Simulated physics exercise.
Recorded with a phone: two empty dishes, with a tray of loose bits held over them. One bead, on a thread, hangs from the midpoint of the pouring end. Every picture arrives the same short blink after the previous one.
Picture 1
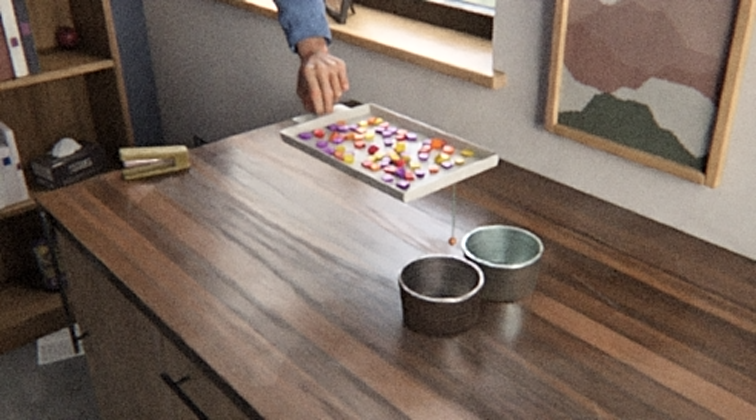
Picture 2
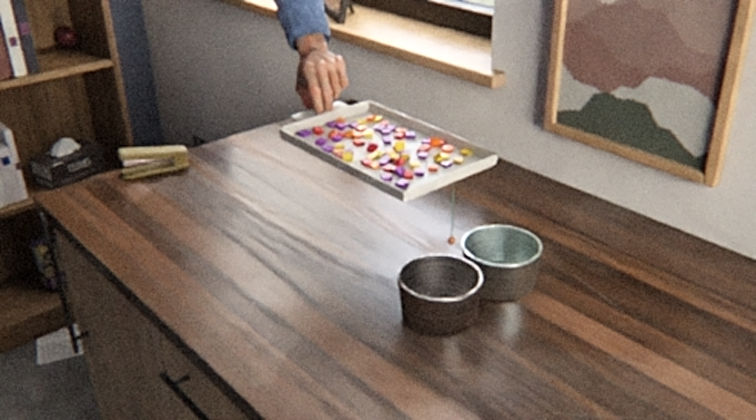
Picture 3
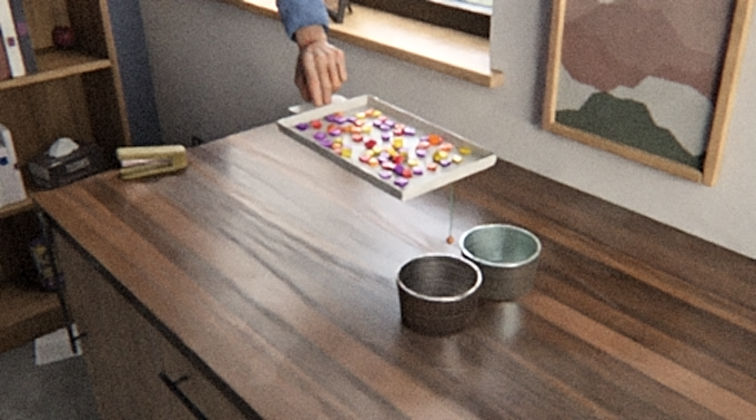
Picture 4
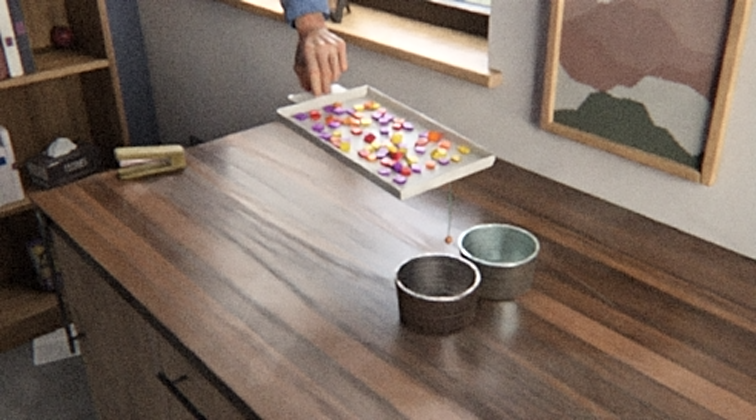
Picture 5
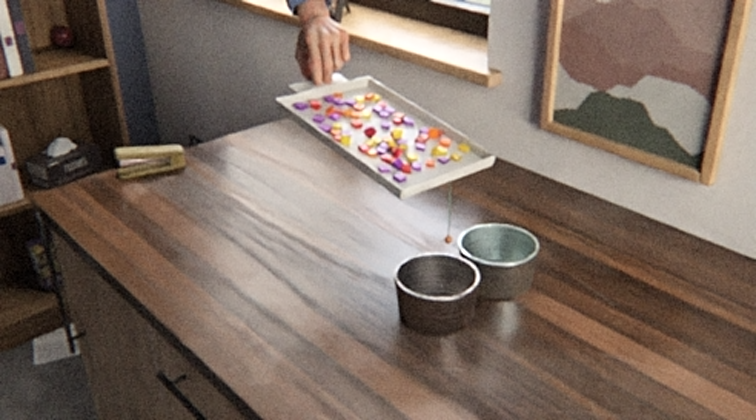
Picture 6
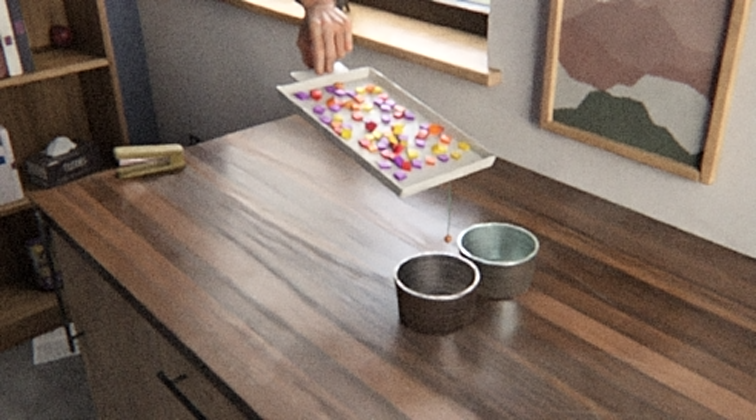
A hand reaching from a blue sleeve grips the far end of a pale tray scattered with purple, yellow, red and orange bits, above a dark striped wooden counter seen from slightly overhead. Two round metallic dishes, the right one greenish inside, sit below a small orange bead on a thread, with shelves left and a framed picture right. The hand steadily raises the tray's far end, tilting it toward the dishes, while the bits barely shift and the view stays nearly still.
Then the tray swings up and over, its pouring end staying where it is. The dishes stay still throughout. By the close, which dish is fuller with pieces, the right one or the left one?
Looks to me like the dish on the right ends up with more.
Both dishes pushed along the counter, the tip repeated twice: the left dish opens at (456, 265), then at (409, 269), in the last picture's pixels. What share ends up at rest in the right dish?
Trial 1 near 40 percent, trial 2 near 60 percent.
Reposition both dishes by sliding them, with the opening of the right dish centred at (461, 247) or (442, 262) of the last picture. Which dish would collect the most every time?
The right-placed dish first, the right-placed dish second.
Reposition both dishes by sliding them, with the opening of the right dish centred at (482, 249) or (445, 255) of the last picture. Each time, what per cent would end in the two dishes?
First try: Around 80 percent; second try: Around 30 percent.
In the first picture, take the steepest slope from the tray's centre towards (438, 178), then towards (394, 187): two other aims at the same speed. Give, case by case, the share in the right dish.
Case one 40 %; case two 0 %.
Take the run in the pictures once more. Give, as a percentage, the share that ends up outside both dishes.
Near 10 %.
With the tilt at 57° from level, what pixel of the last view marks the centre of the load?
Look close to (455, 147) in the last picture.
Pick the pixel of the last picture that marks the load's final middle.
The centre comes to rest near (496, 279).
Soon, tray tipped steeply; nearly all on the tray; a stray few in the air.
A while on, tray tipped right over; nearly all on the tray; a stray few in the left dish; a small part in the right dish; a stray few in the air.
Towards the end, tray tipped past a quarter turn; a small part in the left dish; about two thirds in the right dish; a small part outside both.
Finally, tray tipped past a quarter turn; a small part in the left dish; about two thirds in the right dish; a small part outside both.
